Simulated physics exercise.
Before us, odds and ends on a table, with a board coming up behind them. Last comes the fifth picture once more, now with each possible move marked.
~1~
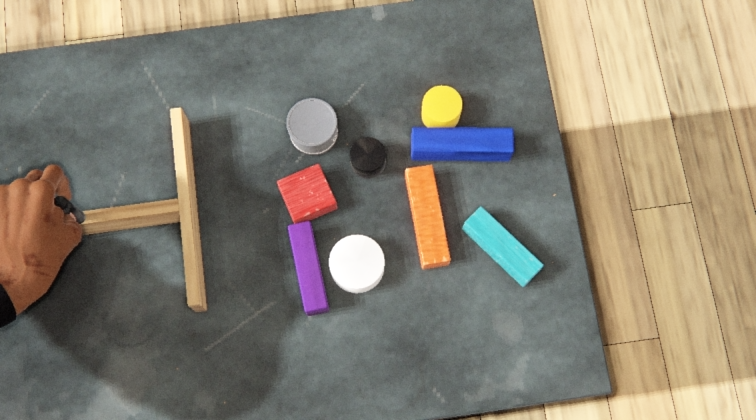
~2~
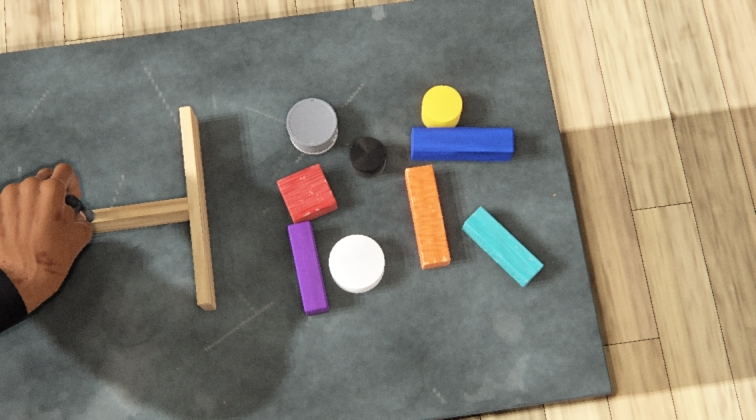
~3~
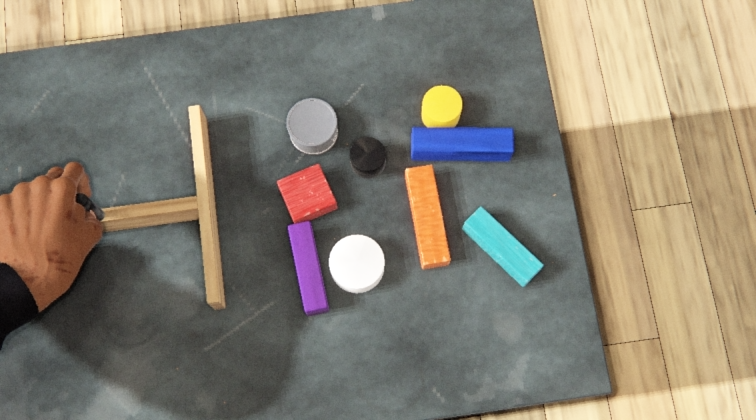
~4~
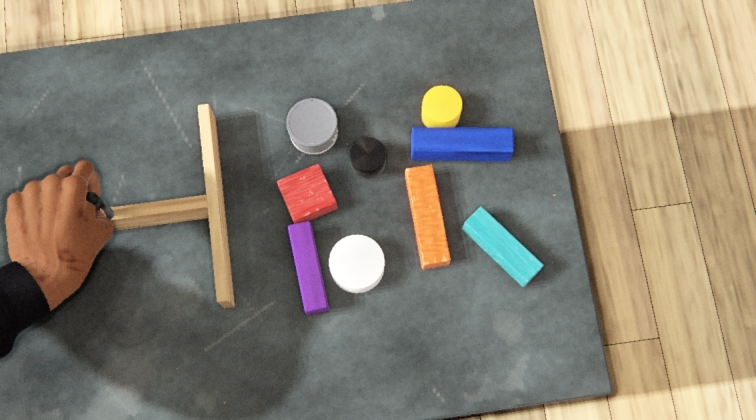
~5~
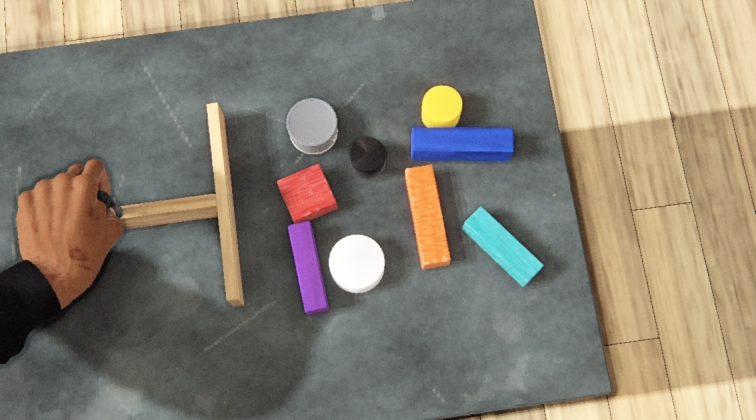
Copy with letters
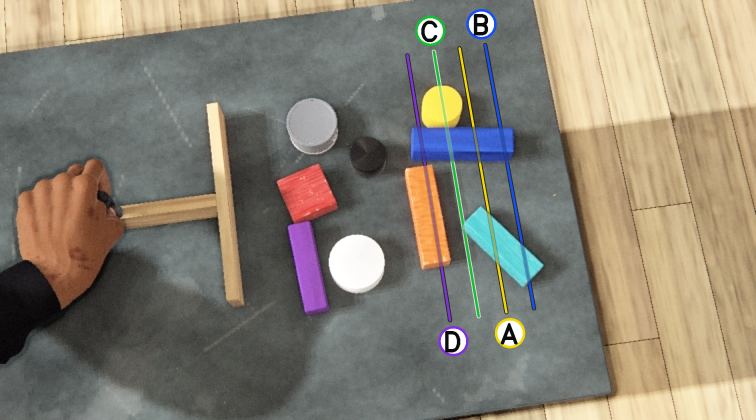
A hand slowly pushes a wooden board right toward colorful blocks and round pieces, which stay still.
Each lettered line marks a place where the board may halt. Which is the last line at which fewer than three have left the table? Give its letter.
The farthest such stop is A.
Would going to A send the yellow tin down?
No.
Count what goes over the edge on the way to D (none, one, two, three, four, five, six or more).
In all, none.
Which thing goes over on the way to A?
It is the turquoise bar.
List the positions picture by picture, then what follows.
The first frame shows orange bar (427, 217); grey tin (312, 127); board (184, 204).
The second frame shows board (194, 203); purple stick (308, 269).
The third frame shows board (203, 201); black tin (368, 158).
The fourth frame shows board (213, 200); blue stick (462, 144).
The fifth frame shows board (222, 199); orange bar (427, 217); grey tin (312, 127); turquoise bar (502, 246).
On the marked copy, A at (482, 175); B at (509, 172); C at (455, 179); D at (428, 183).
With A. Early on, board (318, 186); grey tin (341, 123); white tin (385, 260).
Further on, board (410, 173); turquoise bar (545, 233); blue stick (496, 142).
At the end, board (481, 164); turquoise bar over the edge; blue stick (563, 134); one fallen.
As for the rest, B drops four; C is within the limit but short; D is within the limit but short.
